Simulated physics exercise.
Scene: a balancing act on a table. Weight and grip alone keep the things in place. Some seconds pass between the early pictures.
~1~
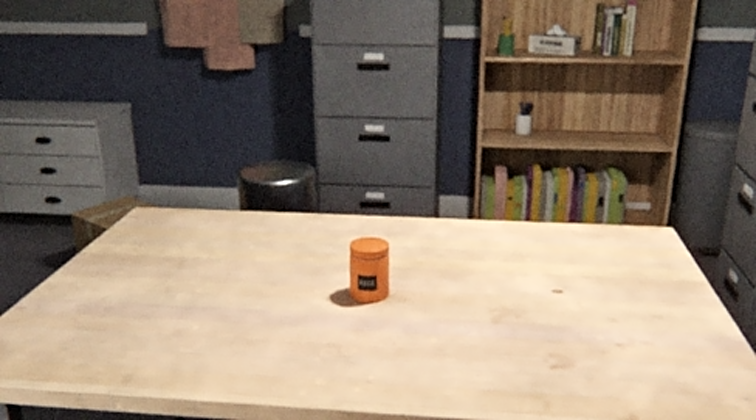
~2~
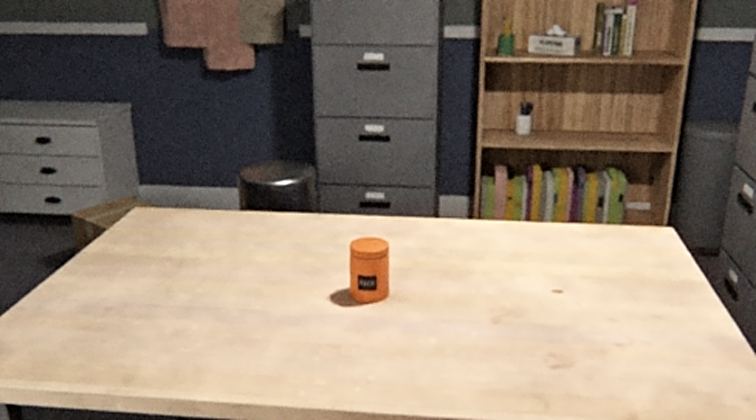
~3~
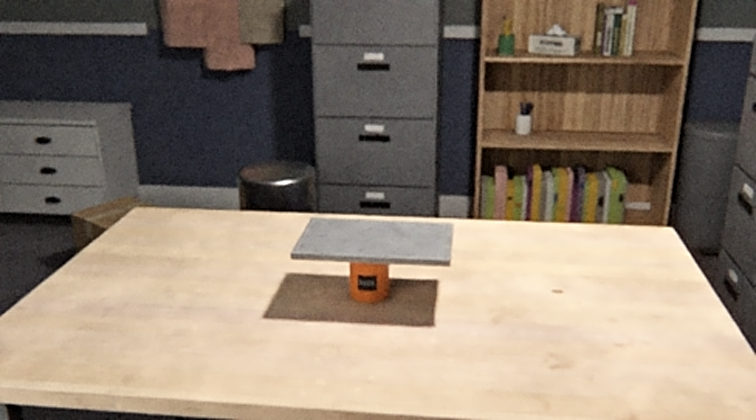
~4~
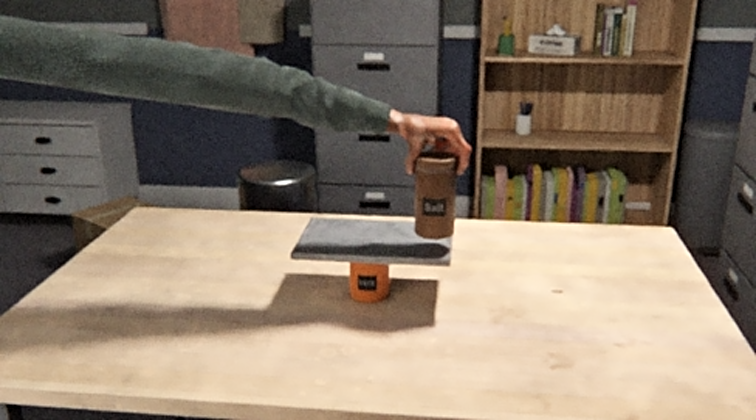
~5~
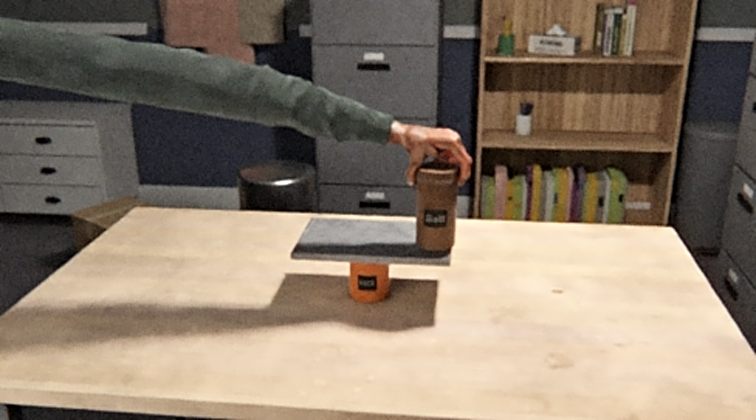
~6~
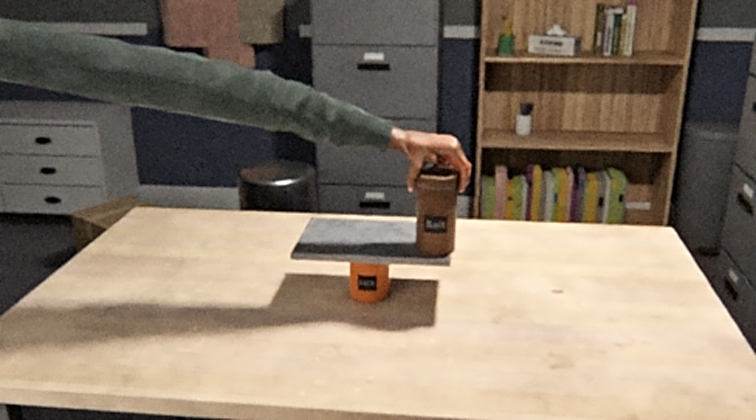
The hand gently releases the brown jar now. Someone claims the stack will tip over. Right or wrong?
Right, it tips over.
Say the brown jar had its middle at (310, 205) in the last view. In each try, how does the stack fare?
What happens next is that it goes down.
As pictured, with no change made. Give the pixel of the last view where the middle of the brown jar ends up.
Look near (499, 309) in the final picture.
Then, 0.30 s on from there, brown jar now fallen; grey lid turned 32° from how it was put.
Then, 0.50 s on from there, grey lid turned 59° from how it was put.
Then, 0.80 s on from there, grey lid turned 39° from how it was put.
In the end, fallen, brown jar; toppled in the stack, grey lid; orange jar unmoved. At the end, from the last picture's camera, brown jar near (499, 309). The stack gives way.
